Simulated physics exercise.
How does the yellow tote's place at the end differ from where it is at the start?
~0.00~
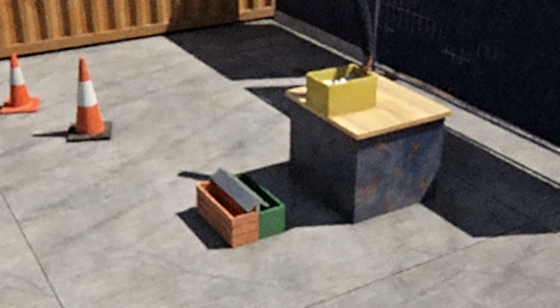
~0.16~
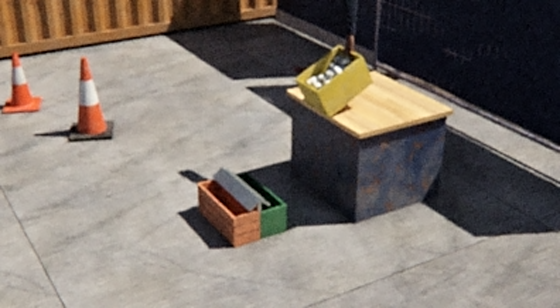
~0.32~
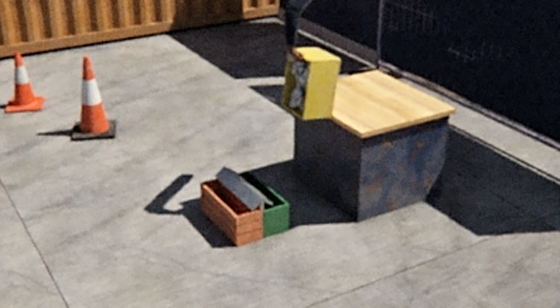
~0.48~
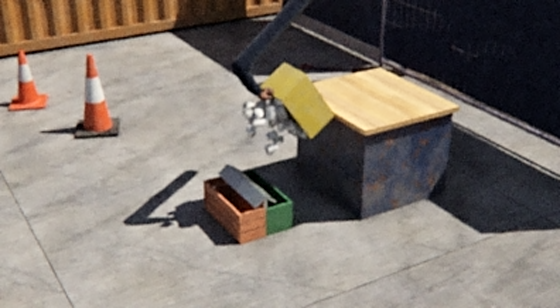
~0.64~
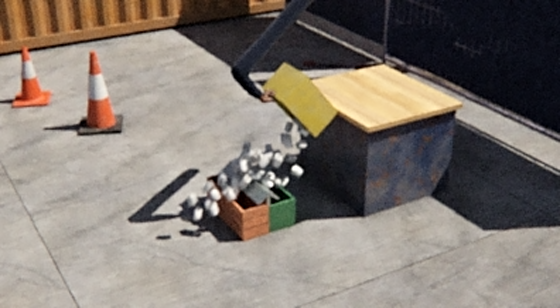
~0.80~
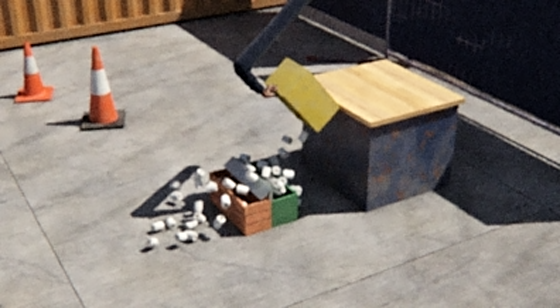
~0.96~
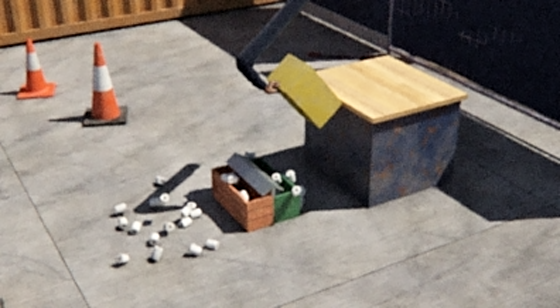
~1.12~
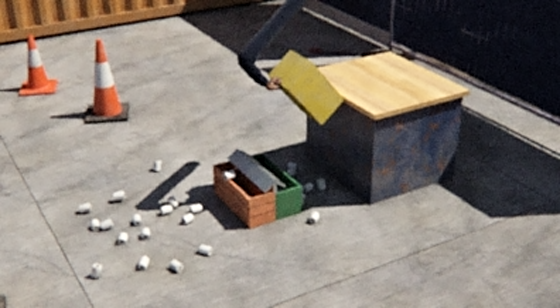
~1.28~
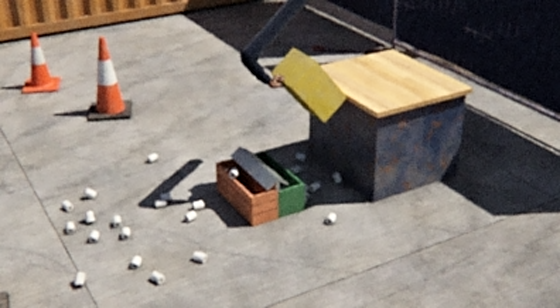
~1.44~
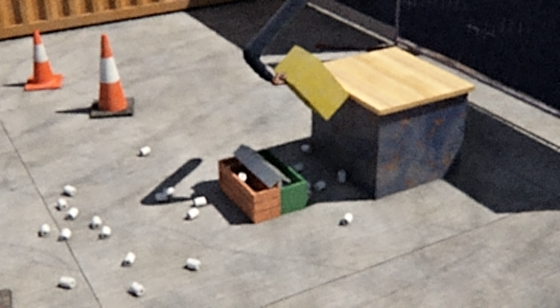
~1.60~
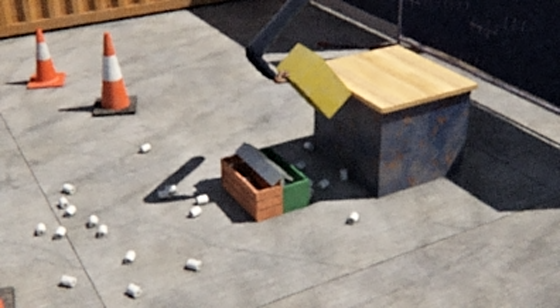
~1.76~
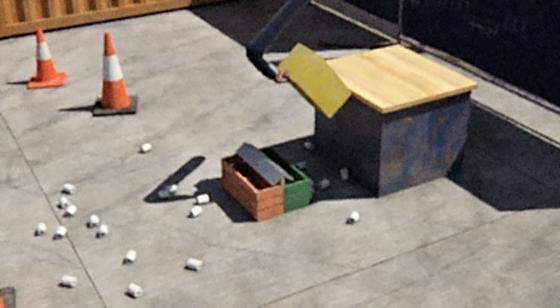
At the start the yellow tote sits upright on top of the bench. By the end it is off to the left, held by the dark arm and tipped steeply over beside the bench's left edge.
